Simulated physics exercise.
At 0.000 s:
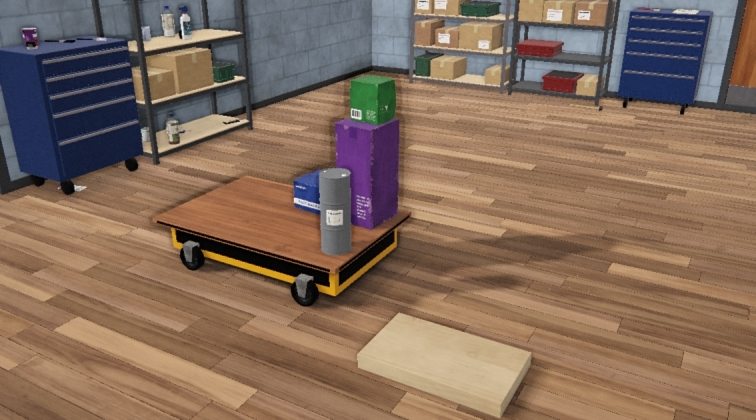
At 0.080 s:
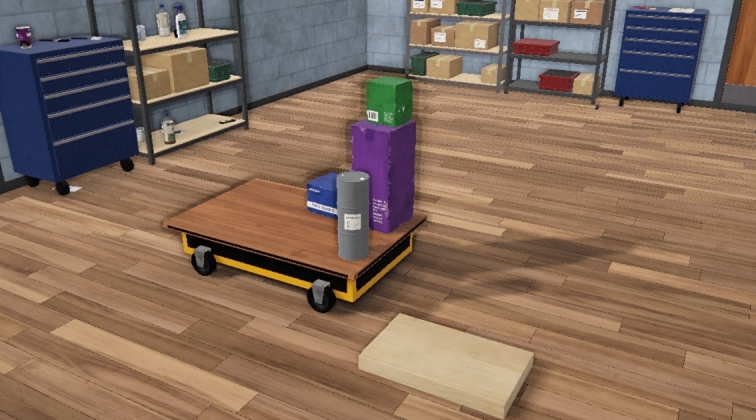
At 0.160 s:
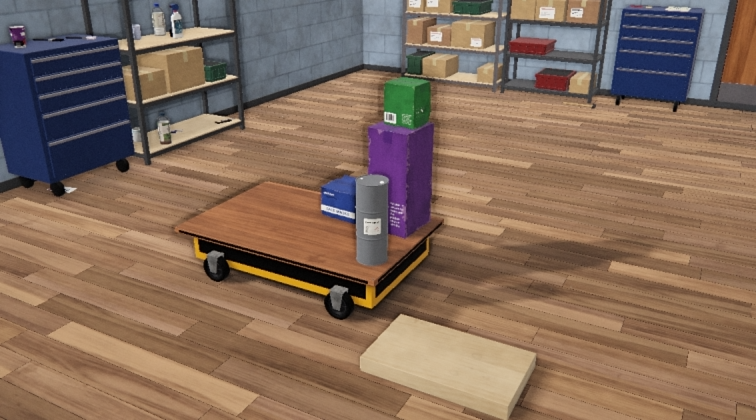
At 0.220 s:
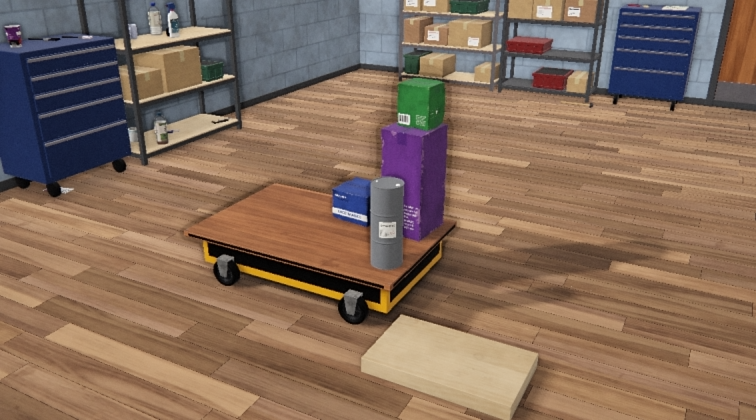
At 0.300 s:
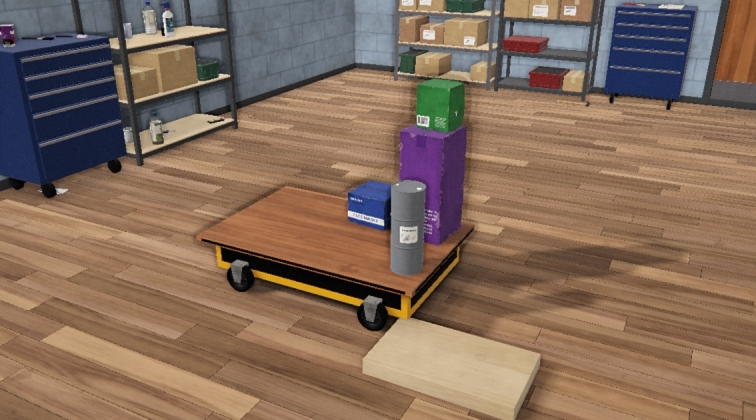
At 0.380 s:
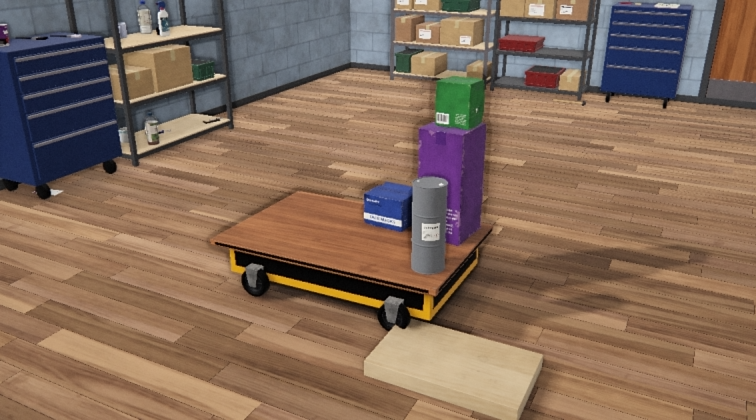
A flat cart carrying boxes and a grey canister rolls right across a wooden floor.
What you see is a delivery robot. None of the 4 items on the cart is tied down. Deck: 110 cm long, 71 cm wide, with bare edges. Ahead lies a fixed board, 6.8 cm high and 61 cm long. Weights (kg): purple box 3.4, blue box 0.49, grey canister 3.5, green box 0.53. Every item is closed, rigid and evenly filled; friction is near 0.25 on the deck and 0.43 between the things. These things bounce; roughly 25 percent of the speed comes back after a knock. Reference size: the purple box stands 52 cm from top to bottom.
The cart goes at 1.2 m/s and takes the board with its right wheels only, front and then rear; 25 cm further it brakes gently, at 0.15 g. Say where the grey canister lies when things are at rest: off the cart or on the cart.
At rest it lies on the cart.
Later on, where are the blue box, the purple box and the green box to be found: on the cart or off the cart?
At the end the blue box leaves its base, the purple box remains on its base and the green box leaves its base.
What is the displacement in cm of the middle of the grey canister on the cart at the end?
Roughly 36 cm.
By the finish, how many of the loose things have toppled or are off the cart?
3.
After 0.88 s, 106 cm covered; grey canister leaning 58° near (543, 236); green box leaning 12°; purple box leaning 10°.
After 1.28 s, 154 cm covered; blue box and green box now off the cart; grey canister on its side near (633, 278); purple box slid 6 cm.
After 1.88 s, 223 cm covered; grey canister on its side; purple box slid 5 cm.
At rest (3.0 s), off the cart, blue box and green box; tipped over on the cart, grey canister; purple box in place, give or take 10 cm.
